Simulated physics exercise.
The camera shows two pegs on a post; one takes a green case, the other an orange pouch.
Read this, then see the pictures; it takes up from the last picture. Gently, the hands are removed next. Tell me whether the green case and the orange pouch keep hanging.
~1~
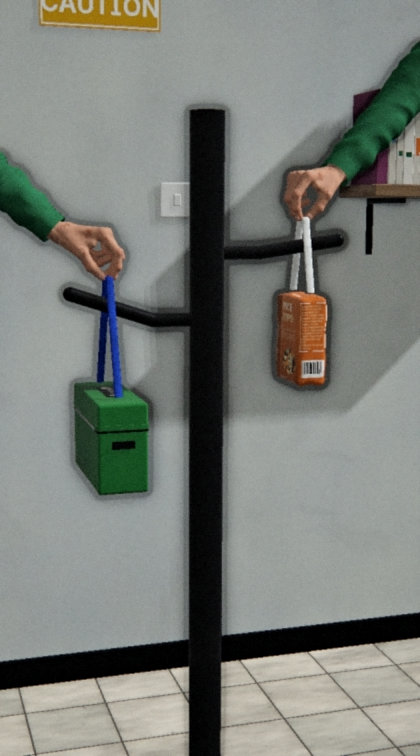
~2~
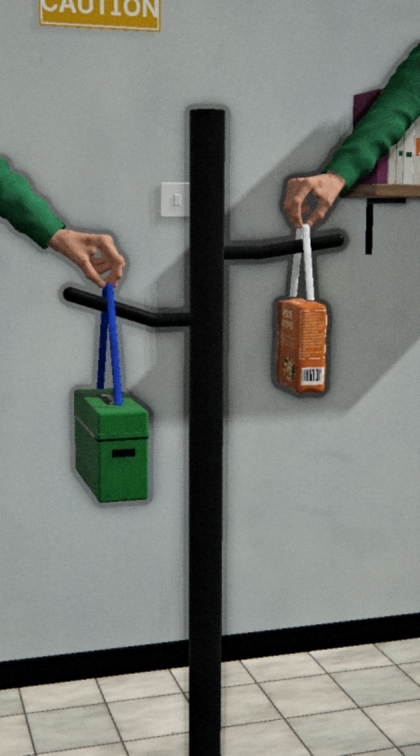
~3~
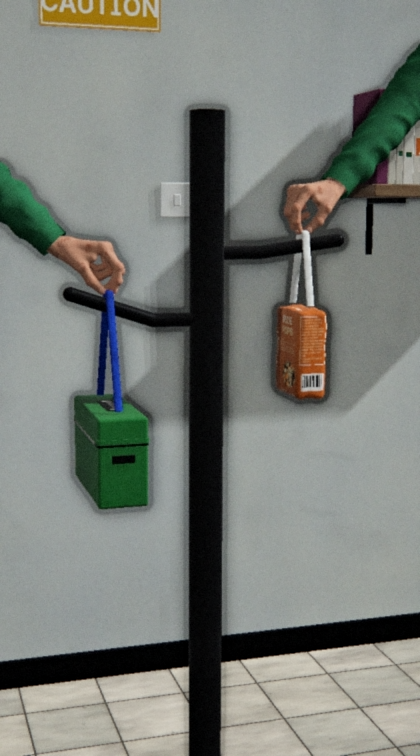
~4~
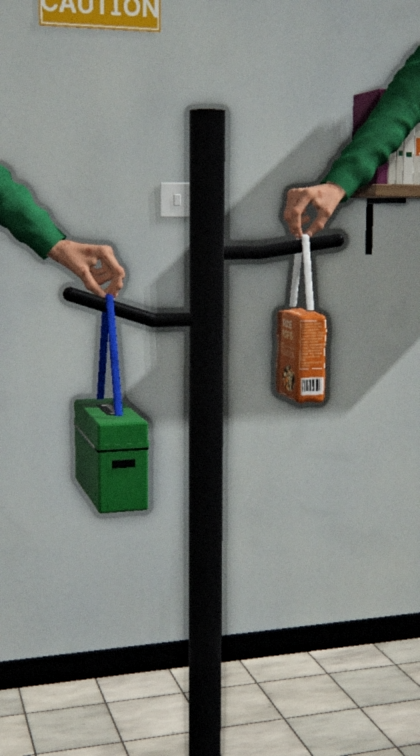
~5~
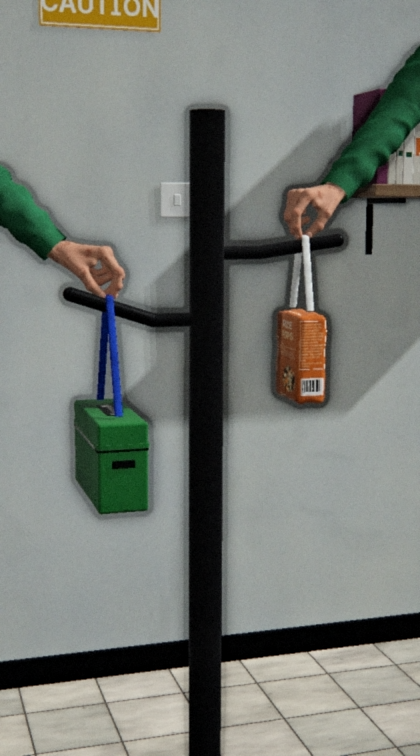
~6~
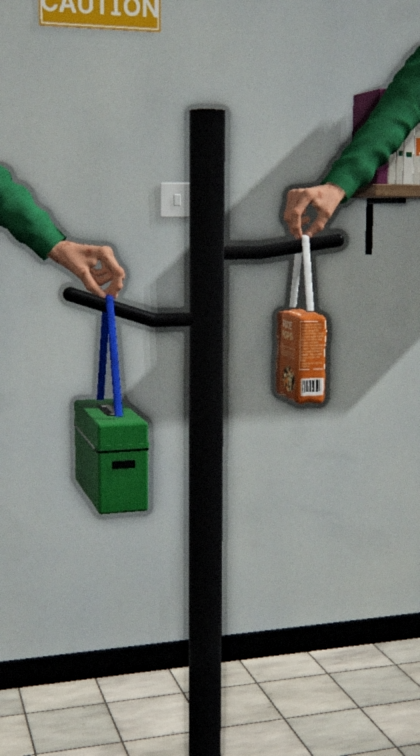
Outcome: I'd predict the green case will stay aloft. I'd predict the orange pouch will stay aloft.
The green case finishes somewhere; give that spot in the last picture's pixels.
Its middle finishes close to pixel (145, 467).
Then, 0.34 s past the final frame, green case on its peg near (118, 459); orange pouch on its peg near (301, 357).
Then, 0.72 s past the final frame, green case on its peg near (165, 466); orange pouch on its peg near (298, 358).
When it is over, green case on its peg near (145, 467); orange pouch on its peg near (297, 358). The green case holds on and the orange pouch remains on its peg.
